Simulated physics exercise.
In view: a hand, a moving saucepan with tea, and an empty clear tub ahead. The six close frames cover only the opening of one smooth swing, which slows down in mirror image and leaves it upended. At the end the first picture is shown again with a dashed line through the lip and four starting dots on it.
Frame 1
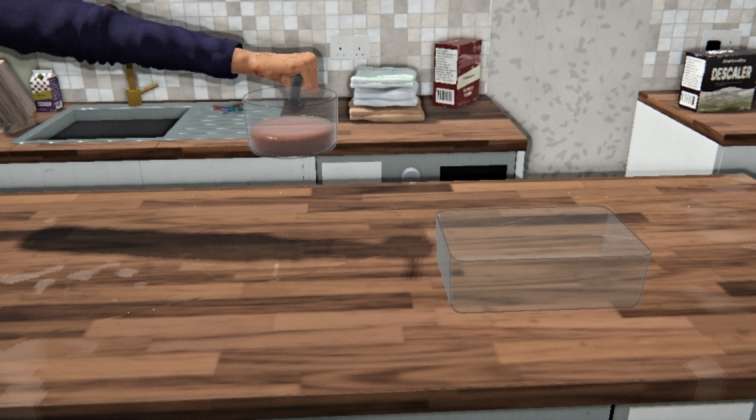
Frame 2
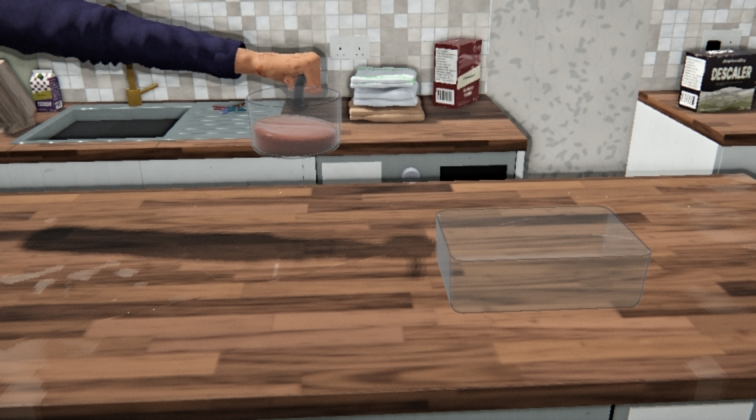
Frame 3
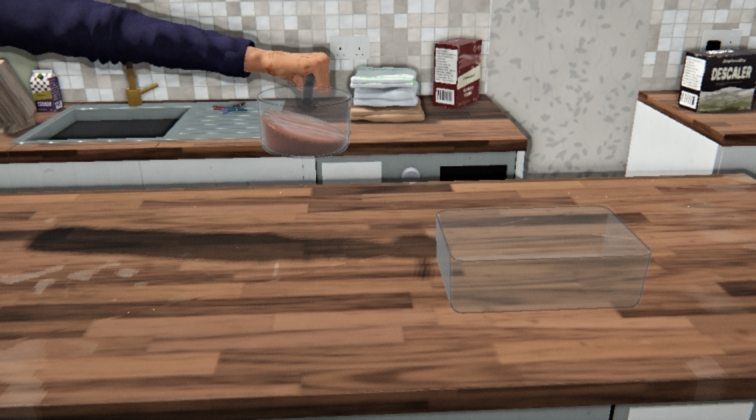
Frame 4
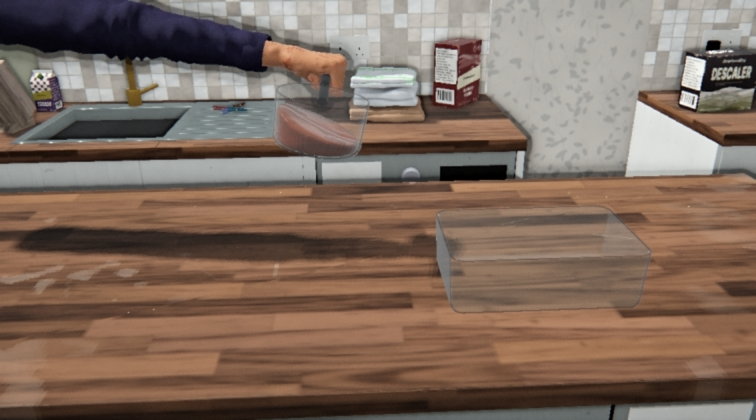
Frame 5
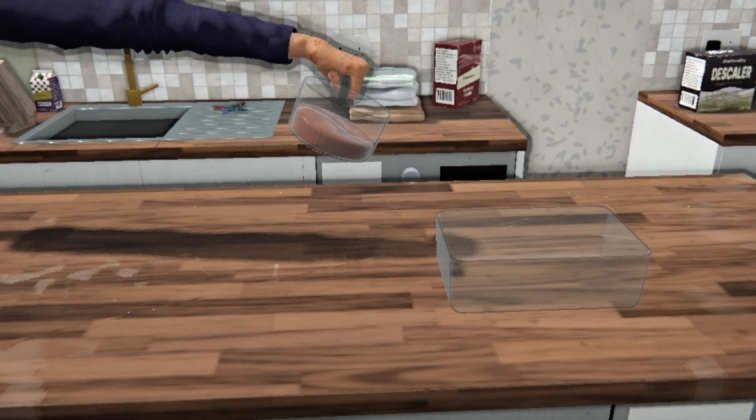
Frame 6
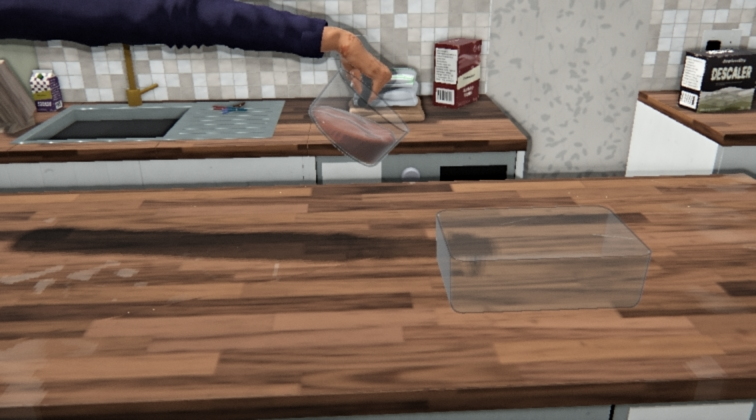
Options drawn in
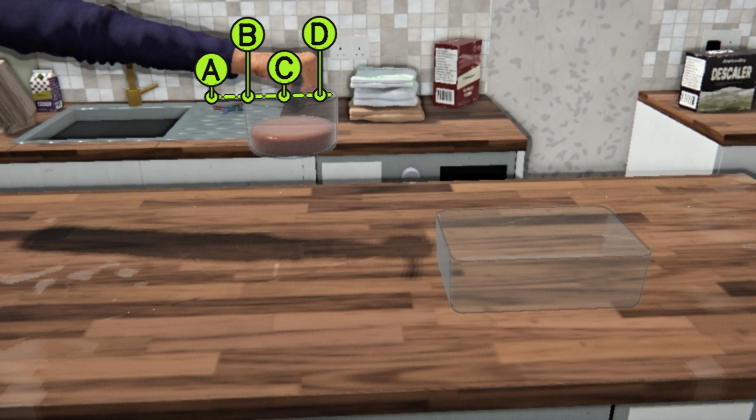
In a kitchen with a wooden counter, a hand in a dark sleeve holds a clear container of reddish-brown liquid upright, left of an empty transparent tub. The arm moves slowly right, then tilts the container more and more steeply toward the tub, with the liquid still inside.
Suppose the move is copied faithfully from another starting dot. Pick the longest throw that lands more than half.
Use place C.
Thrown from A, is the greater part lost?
Yes, it does.
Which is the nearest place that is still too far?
Here it is place B.
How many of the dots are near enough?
Two of the four.
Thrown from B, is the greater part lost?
Yes.
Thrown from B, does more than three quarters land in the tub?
No.
In lime, A at (211, 97); B at (247, 96); C at (284, 95); D at (319, 95).
With A, about 0 % lands in the tub, 99 % falls short.
With B, about 31 % lands in the tub, 66 % falls short and 3 % goes beside or beyond.
With C, about 65 % lands in the tub, 22 % falls short and 13 % goes beside or beyond.
With D, about 75 % lands in the tub, 8 % falls short and 17 % goes beside or beyond.
